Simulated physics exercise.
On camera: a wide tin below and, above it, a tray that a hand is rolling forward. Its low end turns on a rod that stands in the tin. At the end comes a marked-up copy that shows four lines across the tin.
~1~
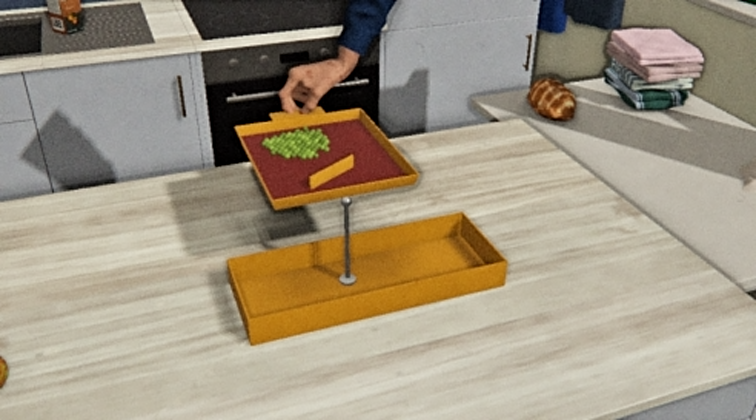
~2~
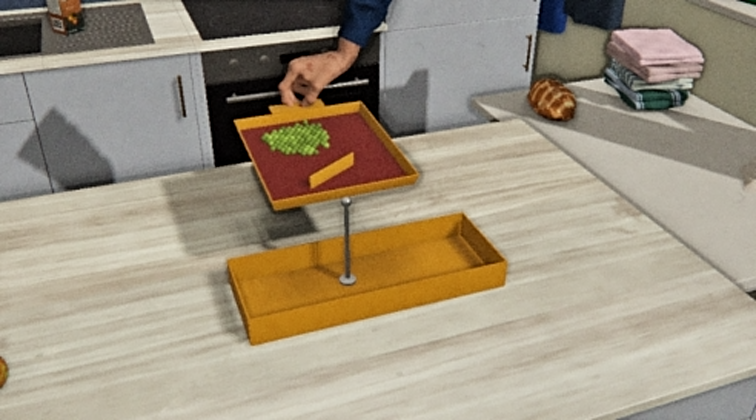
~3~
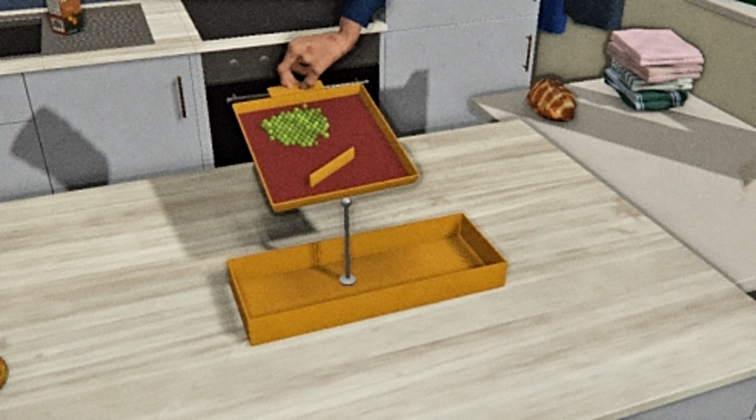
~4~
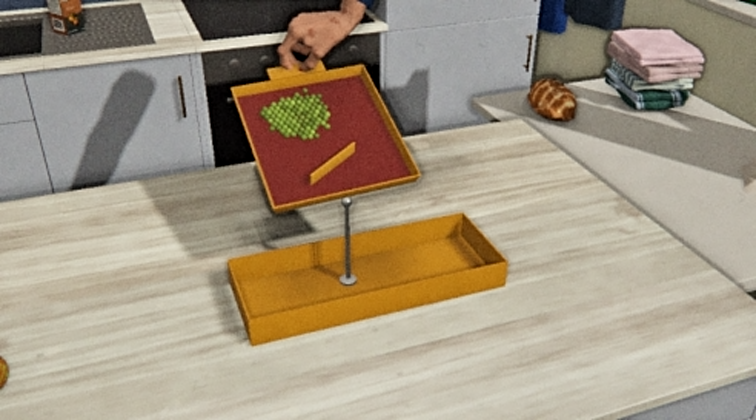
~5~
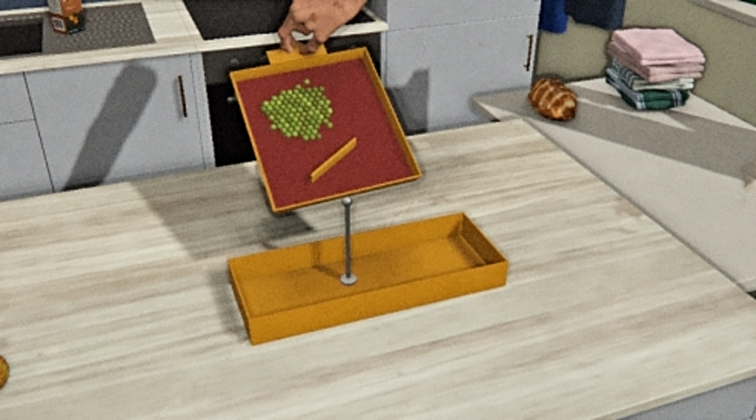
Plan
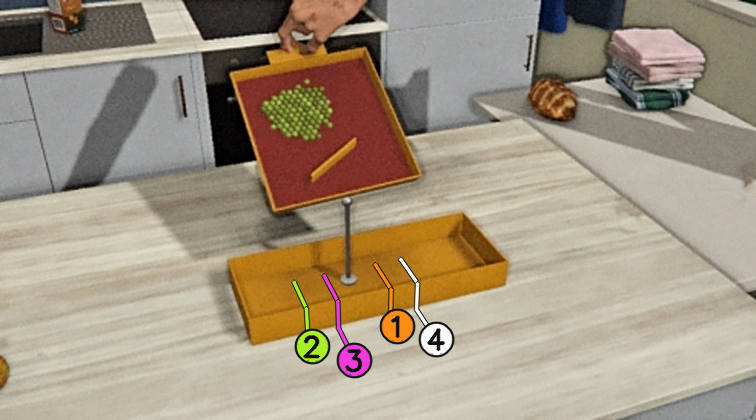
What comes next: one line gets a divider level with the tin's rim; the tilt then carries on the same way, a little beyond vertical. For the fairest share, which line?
It is 2.
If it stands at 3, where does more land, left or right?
Left.
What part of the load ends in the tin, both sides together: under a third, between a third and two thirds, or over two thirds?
Over two thirds.
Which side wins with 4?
More lands on the left.
On the marked copy, line 1 crosses the front rim at (390, 288); line 2 crosses the front rim at (305, 307); line 3 crosses the front rim at (337, 300); line 4 crosses the front rim at (417, 282).
If 1 is chosen, of what is caught, the whole lot on the left of the divider, none at all on the right.
If 2 is chosen, of what is caught, close to two thirds on the left of the divider, close to a third on the right.
If 3 is chosen, of what is caught, all but a few on the left of the divider, a small share on the right.
If 4 is chosen, of what is caught, the whole lot on the left of the divider, none at all on the right.
